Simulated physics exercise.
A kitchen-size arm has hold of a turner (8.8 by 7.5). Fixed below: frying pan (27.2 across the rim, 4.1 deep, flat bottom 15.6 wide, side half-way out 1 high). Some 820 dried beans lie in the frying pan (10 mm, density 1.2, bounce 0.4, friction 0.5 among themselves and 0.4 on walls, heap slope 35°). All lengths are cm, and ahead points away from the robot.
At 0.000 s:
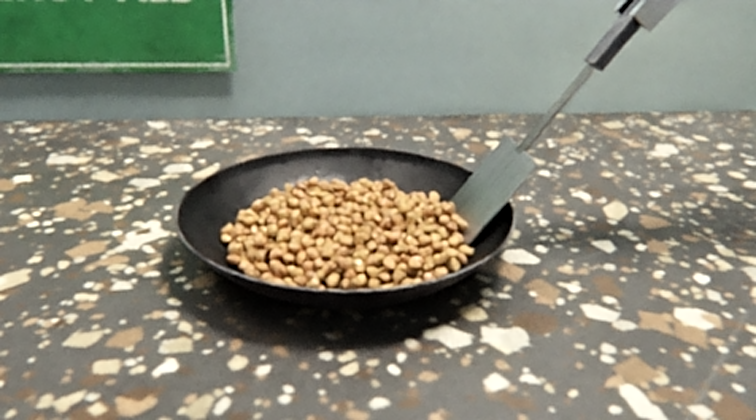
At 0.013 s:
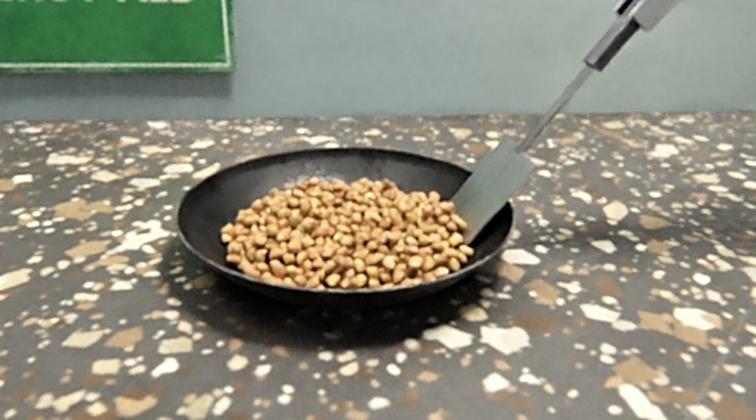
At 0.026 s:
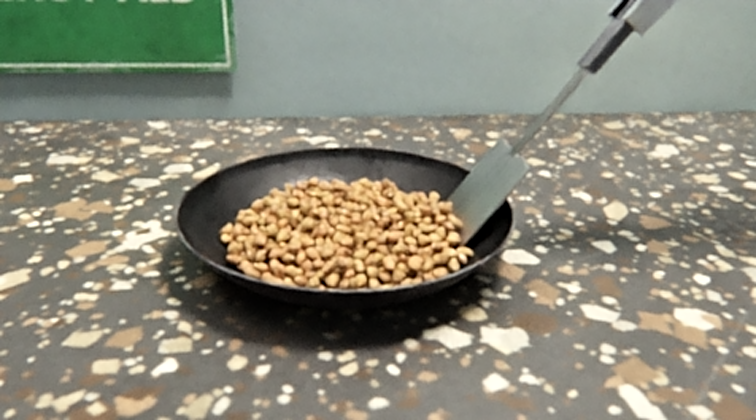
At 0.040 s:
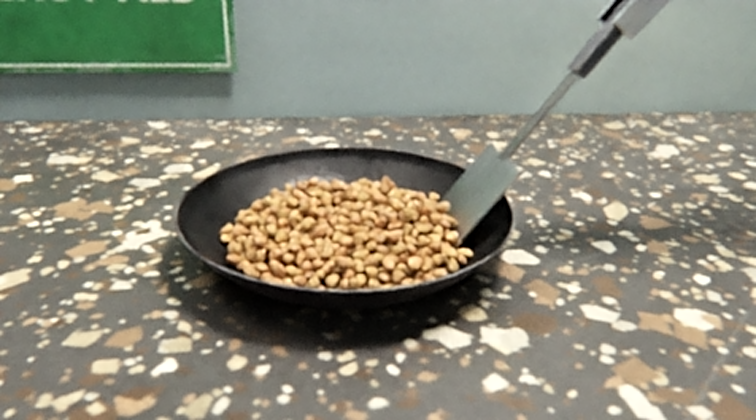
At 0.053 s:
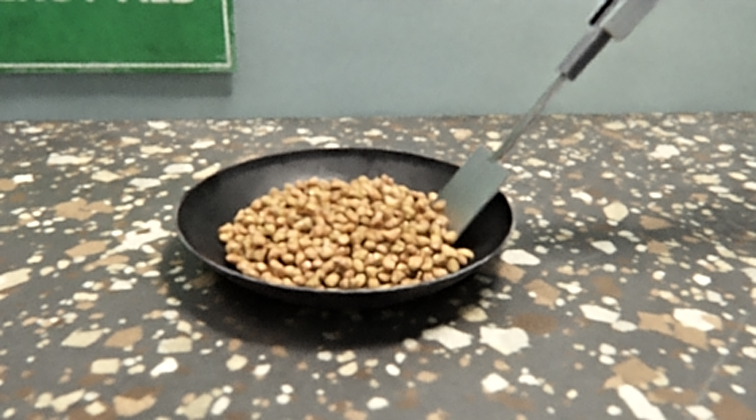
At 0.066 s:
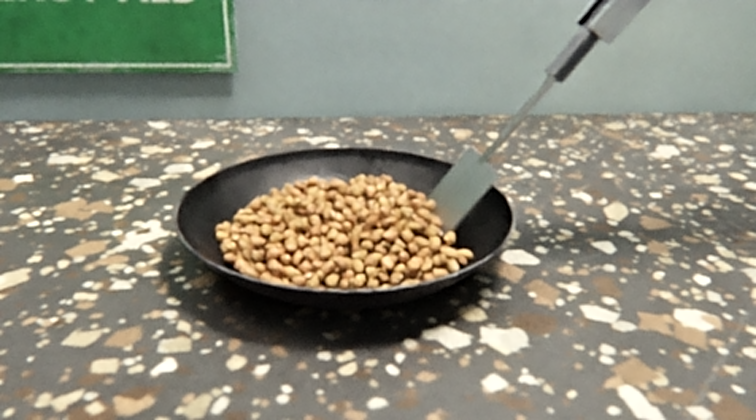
On a dark speckled countertop, a black frying pan holds a heap of tan dried beans, with a turner held by a robotic arm resting its blade inside the right rim. The blade stays nearly still at first, then slides slowly left into the beans, nudging the heap slightly as the pan stays put.
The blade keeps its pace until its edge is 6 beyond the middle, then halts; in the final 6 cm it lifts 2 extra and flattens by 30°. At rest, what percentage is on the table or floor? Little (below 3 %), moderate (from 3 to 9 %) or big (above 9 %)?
A little share, below 3 %, ends on the table or floor.
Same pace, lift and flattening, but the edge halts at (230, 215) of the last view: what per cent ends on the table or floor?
About 15 per cent.
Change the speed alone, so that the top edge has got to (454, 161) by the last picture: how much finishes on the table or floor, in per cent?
About 10 per cent.
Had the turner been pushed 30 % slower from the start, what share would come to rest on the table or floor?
Then about 0 per cent.
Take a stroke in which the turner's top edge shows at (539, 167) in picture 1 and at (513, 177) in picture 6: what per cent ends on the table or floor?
Some 0 per cent.
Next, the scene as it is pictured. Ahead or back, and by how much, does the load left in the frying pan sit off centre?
Some 4.5 cm ahead.
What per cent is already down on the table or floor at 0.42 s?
Some 0 per cent.
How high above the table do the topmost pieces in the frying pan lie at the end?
About 6.0 cm.
By 0.13 s, sloping 54°, highest piece 5 above the table; 825 in the frying pan.
By 0.19 s, sloping 42°, highest piece 5 above the table; 825 in the frying pan.
By 0.42 s, sloping 24°, highest piece 6 above the table; 821 in the frying pan, 3 on the table or floor, 1 on the blade or in flight.
By 1.47 s, sloping 24°, highest piece 6 above the table; 821 in the frying pan, 4 on the table or floor.
Final count, 821 in the frying pan, 4 on the table or floor. That is 0 % on the table or floor.
